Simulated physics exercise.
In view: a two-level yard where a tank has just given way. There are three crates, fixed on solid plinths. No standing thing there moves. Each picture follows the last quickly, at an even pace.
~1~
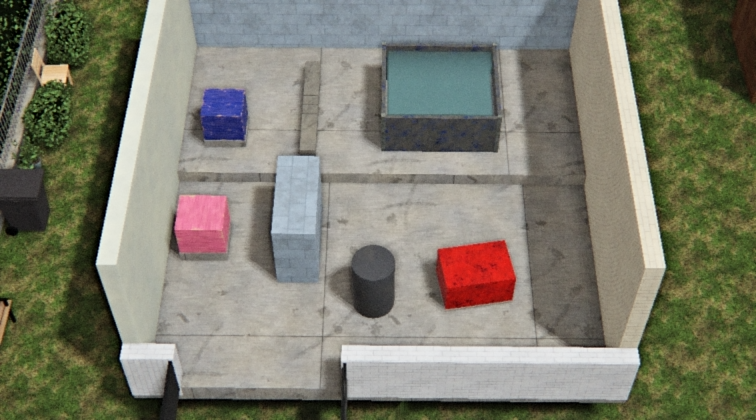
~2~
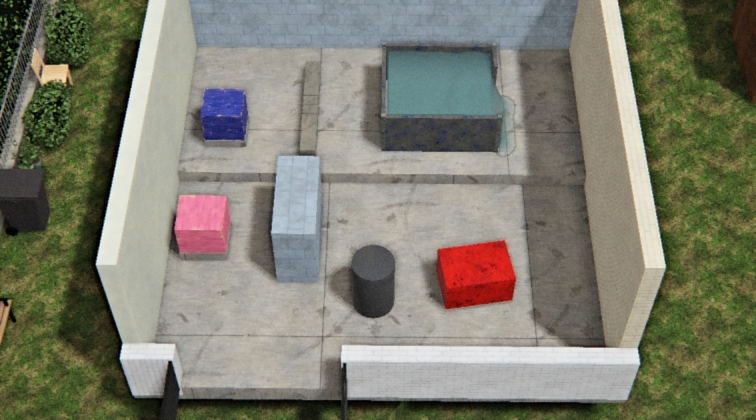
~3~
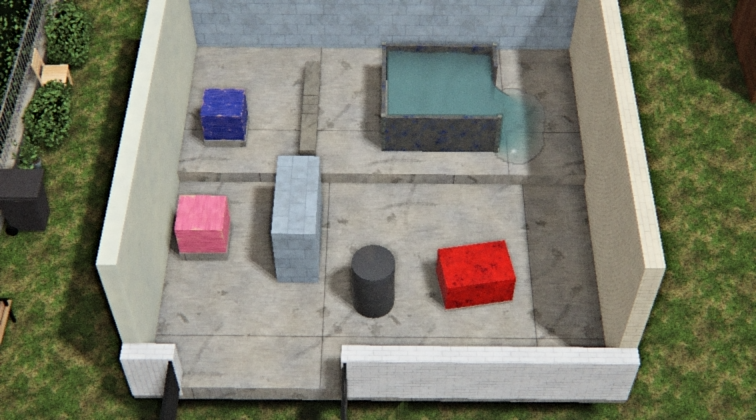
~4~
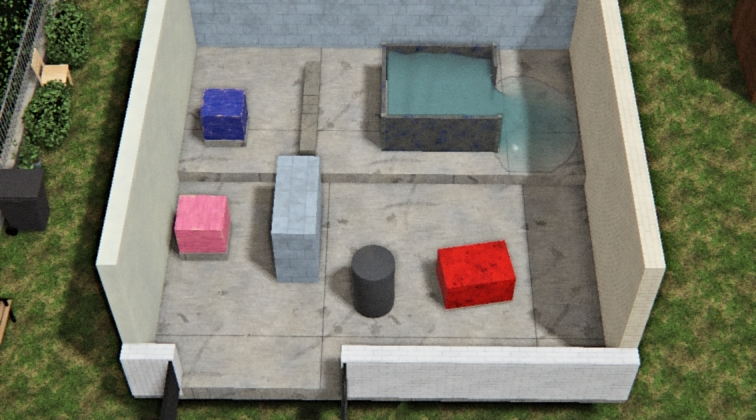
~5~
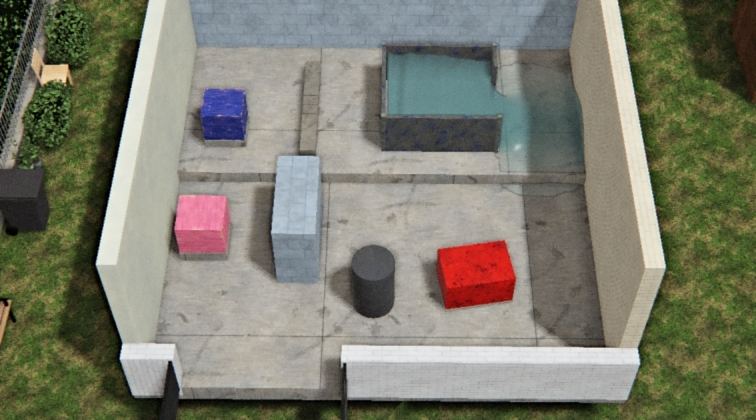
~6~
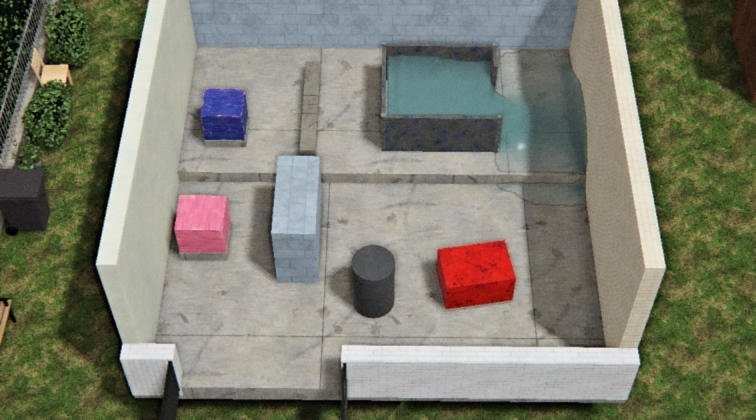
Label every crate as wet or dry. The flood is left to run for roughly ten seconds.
Blue crate: Dry; red crate: Wet; pink crate: Dry.
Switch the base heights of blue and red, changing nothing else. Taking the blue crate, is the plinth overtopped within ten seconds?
Well, the blue one is inundated then.
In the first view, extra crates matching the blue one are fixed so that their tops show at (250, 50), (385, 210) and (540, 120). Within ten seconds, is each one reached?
Crate one avoids the flood; crate two avoids the flood; crate three is touched by the flood.
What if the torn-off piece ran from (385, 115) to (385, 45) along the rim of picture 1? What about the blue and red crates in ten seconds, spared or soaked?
Blue crate is reached; red crate is reached.
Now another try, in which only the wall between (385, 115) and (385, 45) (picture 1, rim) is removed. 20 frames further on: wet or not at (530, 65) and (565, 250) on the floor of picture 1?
Going through them in turn, the first is drenched and the second is untouched by it.
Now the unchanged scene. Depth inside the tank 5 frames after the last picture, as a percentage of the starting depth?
54 percent or thereabouts.
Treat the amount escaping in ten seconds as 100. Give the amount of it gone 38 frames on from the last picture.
I'd put it at 10 per cent.
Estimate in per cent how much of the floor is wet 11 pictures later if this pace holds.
About 25 per cent.
A moment on, water covers 15 % of the floor; the blue crate not reached, the red crate not reached, the pink crate not reached.
Next, water covers 25 % of the floor; the blue crate not reached, the red crate water round its plinth, the pink crate not reached.
Then, water covers 45 % of the floor; the blue crate not reached, the red crate water round its plinth, the pink crate not reached.
Later, water covers 75 % of the floor; the blue crate water round its plinth, the red crate water round its plinth, the pink crate water round its plinth.
In the end, water covers 95 % of the floor; the blue crate stayed above the water, the red crate was topped, the pink crate stayed above the water.
